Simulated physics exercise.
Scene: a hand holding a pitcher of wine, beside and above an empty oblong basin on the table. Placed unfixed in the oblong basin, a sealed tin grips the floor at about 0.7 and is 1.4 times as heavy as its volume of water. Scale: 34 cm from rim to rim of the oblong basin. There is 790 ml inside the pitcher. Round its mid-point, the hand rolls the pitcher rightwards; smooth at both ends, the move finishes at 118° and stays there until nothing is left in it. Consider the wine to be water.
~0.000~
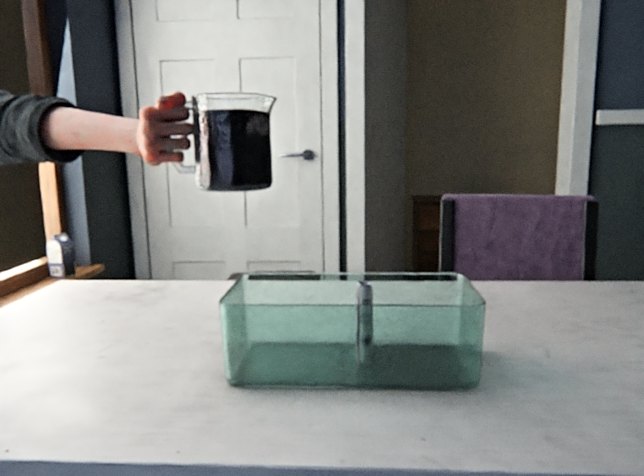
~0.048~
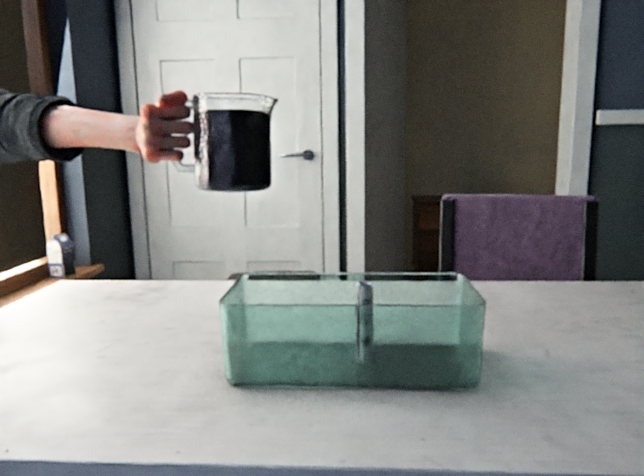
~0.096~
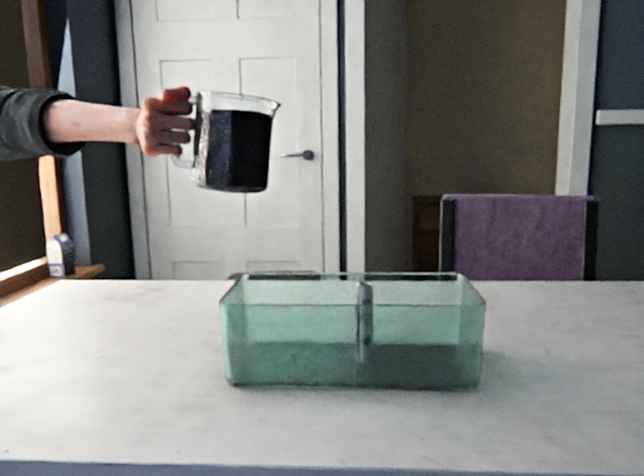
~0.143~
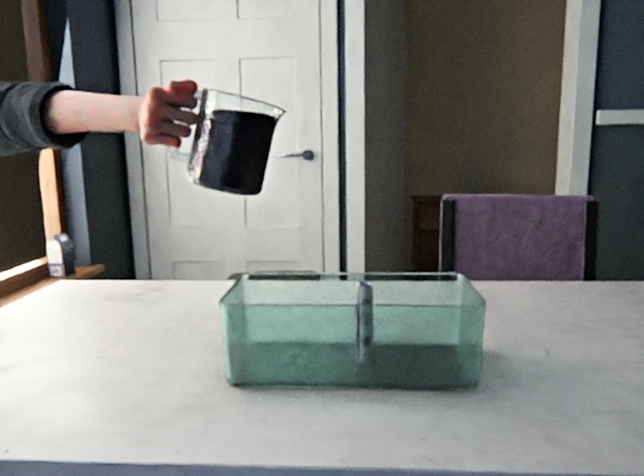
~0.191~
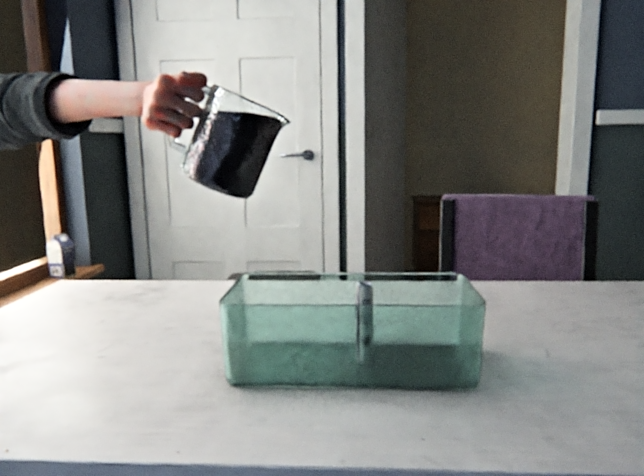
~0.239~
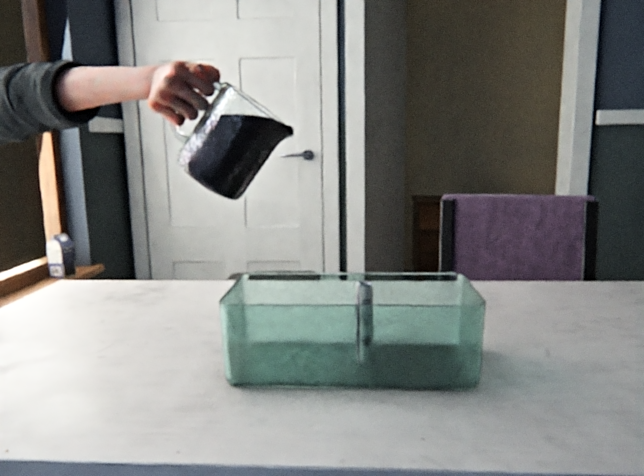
A hand reaching in from the left holds a clear glass pitcher of dark liquid upright, then rolls it smoothly rightwards until it leans well over, its spout lowered to the right. Below it, a greenish, see-through oblong basin with a central divider sits on a pale tabletop. The fixed, front-on view shows an indoor room with a white door behind and a purple-draped chair at right.
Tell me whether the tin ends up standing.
It does not; it falls.
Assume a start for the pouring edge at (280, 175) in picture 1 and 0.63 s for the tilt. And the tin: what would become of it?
Then the tin remains standing.
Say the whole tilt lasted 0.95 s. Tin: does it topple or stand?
Well, the tin simply tips.
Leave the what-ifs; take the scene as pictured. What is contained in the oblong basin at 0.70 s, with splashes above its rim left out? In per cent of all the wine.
Some 68 per cent.
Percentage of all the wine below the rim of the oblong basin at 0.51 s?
Around 10%.
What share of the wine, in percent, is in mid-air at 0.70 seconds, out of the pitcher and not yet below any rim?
Near 24 percent.
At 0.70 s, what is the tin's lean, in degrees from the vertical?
Roughly 10°.
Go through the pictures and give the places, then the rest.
It leans 0°; its right rim is at (276, 97); the wine meets the walls at (198, 113) and (268, 112); the oblong basin's rim runs from (232, 289) to (474, 289); the tin's top is at (364, 287), in the first frame.
It leans 2°; its right rim is at (278, 99); the wine meets the walls at (198, 113) and (269, 113), in the second frame.
It leans 7°; its right rim is at (281, 103); the wine meets the walls at (201, 112) and (272, 114), in the third frame.
It leans 14°; its right rim is at (286, 110); the wine meets the walls at (202, 117) and (276, 116), in the fourth frame.
It leans 25°; its right rim is at (291, 121); the wine meets the walls at (198, 131) and (283, 118), in the fifth frame.
It leans 37°; its right rim is at (294, 134); the wine meets the walls at (190, 139) and (287, 123); 1 per cent is over the edge, in the sixth frame.
By 0.51 s the tilt is 107° and 53 per cent is still to pour; the tin stands where it began.
By 0.70 s the tilt is 118° and 9 per cent is still to pour; the tin leans 9°.
By 0.91 s the tilt is 118° and 0 per cent is still to pour; the tin lies on its side.
By 1.13 s the tilt is 118° and 0 per cent is still to pour; the tin lies on its side.
At rest the tin lies on its side.
